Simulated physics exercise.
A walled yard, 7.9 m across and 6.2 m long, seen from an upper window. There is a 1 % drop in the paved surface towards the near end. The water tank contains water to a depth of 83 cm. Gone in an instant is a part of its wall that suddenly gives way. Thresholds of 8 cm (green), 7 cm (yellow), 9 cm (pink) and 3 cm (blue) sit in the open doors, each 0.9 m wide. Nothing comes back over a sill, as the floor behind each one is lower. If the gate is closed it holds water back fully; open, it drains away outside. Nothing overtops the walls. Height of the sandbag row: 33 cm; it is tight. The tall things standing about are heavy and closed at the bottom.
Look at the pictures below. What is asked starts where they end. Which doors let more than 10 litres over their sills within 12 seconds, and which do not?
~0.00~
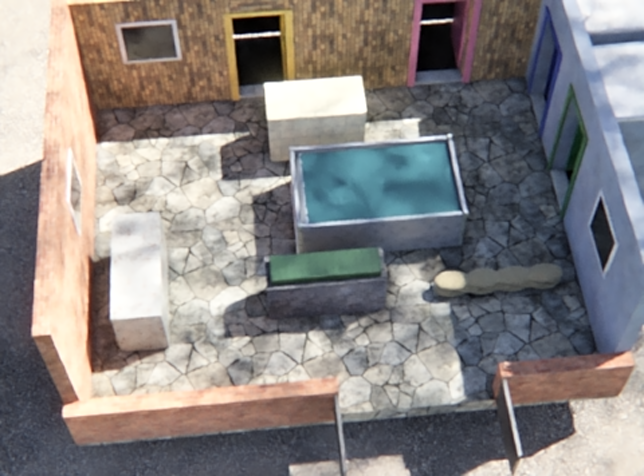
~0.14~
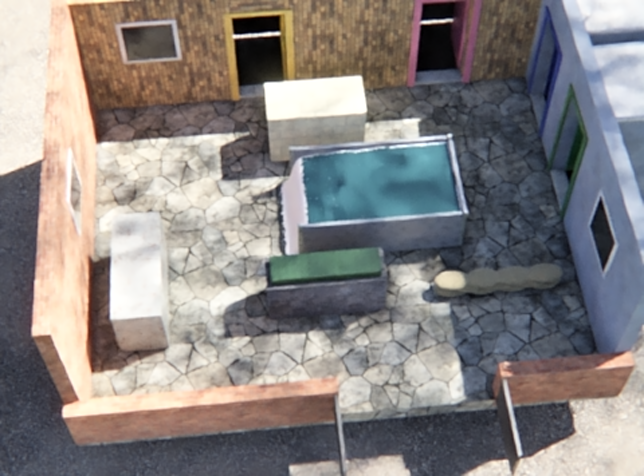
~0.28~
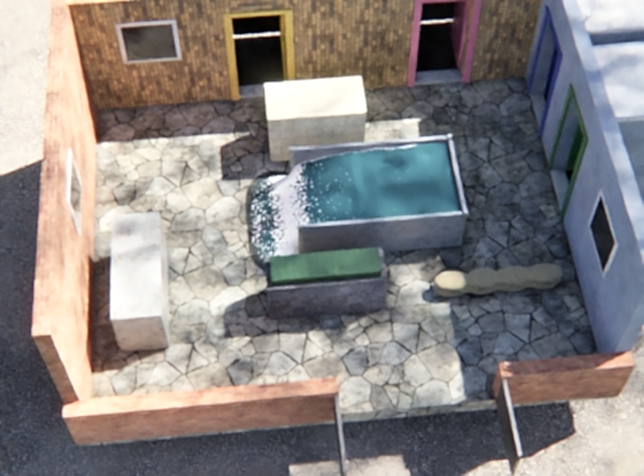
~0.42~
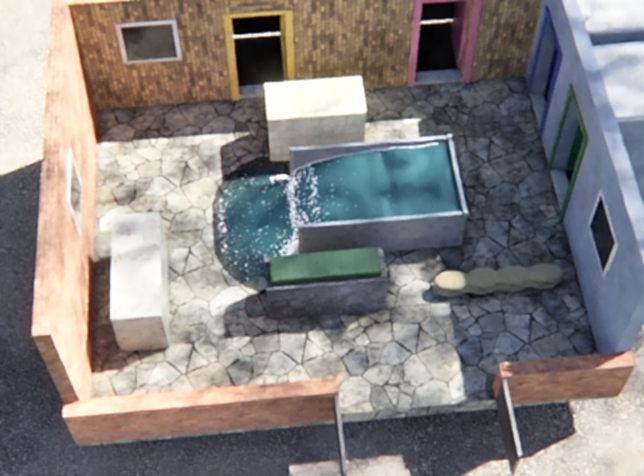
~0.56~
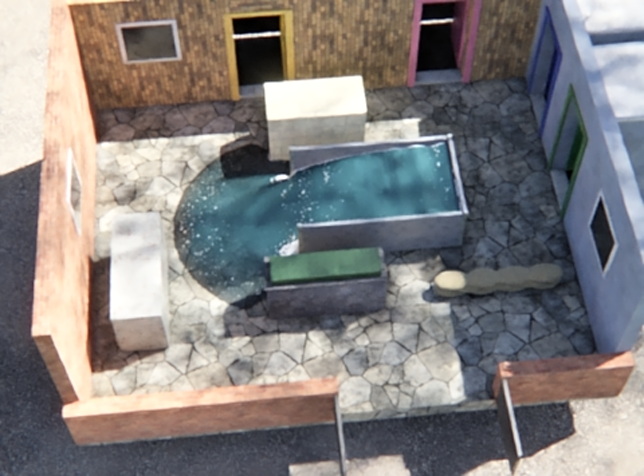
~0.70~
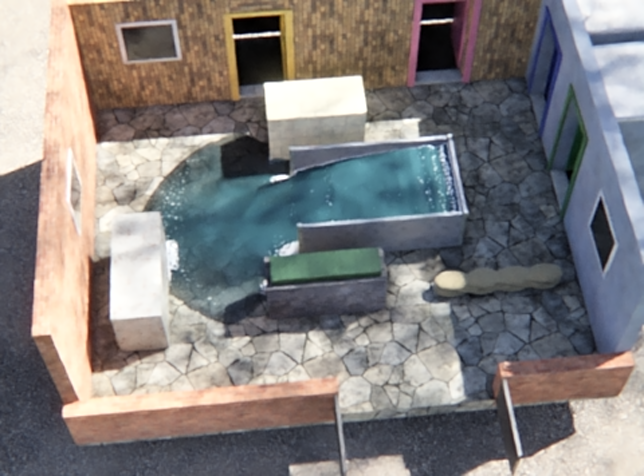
At the end, at the green door it looks set to land under the limit, at the yellow door it looks set to land over the limit, at the pink door it looks set to land under the limit, at the blue door it looks set to land over the limit.
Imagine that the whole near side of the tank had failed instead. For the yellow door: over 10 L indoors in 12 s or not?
Then yellow does not exceed it.
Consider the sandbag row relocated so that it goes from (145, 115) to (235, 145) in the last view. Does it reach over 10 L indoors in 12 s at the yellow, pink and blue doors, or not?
So then yellow is inside it, pink is inside it and blue is beyond it.
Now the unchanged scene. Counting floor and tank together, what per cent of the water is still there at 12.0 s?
Some 86 out of every hundred parts.
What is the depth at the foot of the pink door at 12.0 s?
Around 2.0 cm there.
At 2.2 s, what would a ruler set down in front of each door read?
In cm: Green 0, yellow 0, pink 0, blue 0.
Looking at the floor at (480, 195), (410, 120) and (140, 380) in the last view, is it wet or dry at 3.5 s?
Point 1: Unreached; point 2: Unreached; point 3: Reached.
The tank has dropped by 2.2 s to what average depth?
Mean depth: Some 30 cm.
After 1.4 s water covers 30 % of the floor and is deepest (40 cm) near (171, 263); green door not reached, yellow door not reached, pink door not reached, blue door not reached.
After 2.2 s water covers 40 % of the floor and is deepest (48 cm) near (97, 110); green door not reached, yellow door not reached, pink door not reached, blue door not reached.
After 3.5 s water covers 50 % of the floor and is deepest (34 cm) near (97, 118); green door not reached, yellow door 6 cm at the sill, 0 L in, pink door not reached, blue door not reached.
After 7.0 s water covers 85 % of the floor and is deepest (24 cm) near (592, 365); green door 3 cm at the sill, 0 L in, yellow door 10 cm at the sill, 18 L in, pink door 5 cm at the sill, 0 L in, blue door 10 cm at the sill, 39 L in.
After 12.0 s water covers 95 % of the floor and is deepest (12 cm) near (537, 381); green door 9 cm at the sill, 2 L in, yellow door 3 cm at the sill, 24 L in, pink door 2 cm at the sill, 0 L in, blue door 6 cm at the sill, 100 L in.
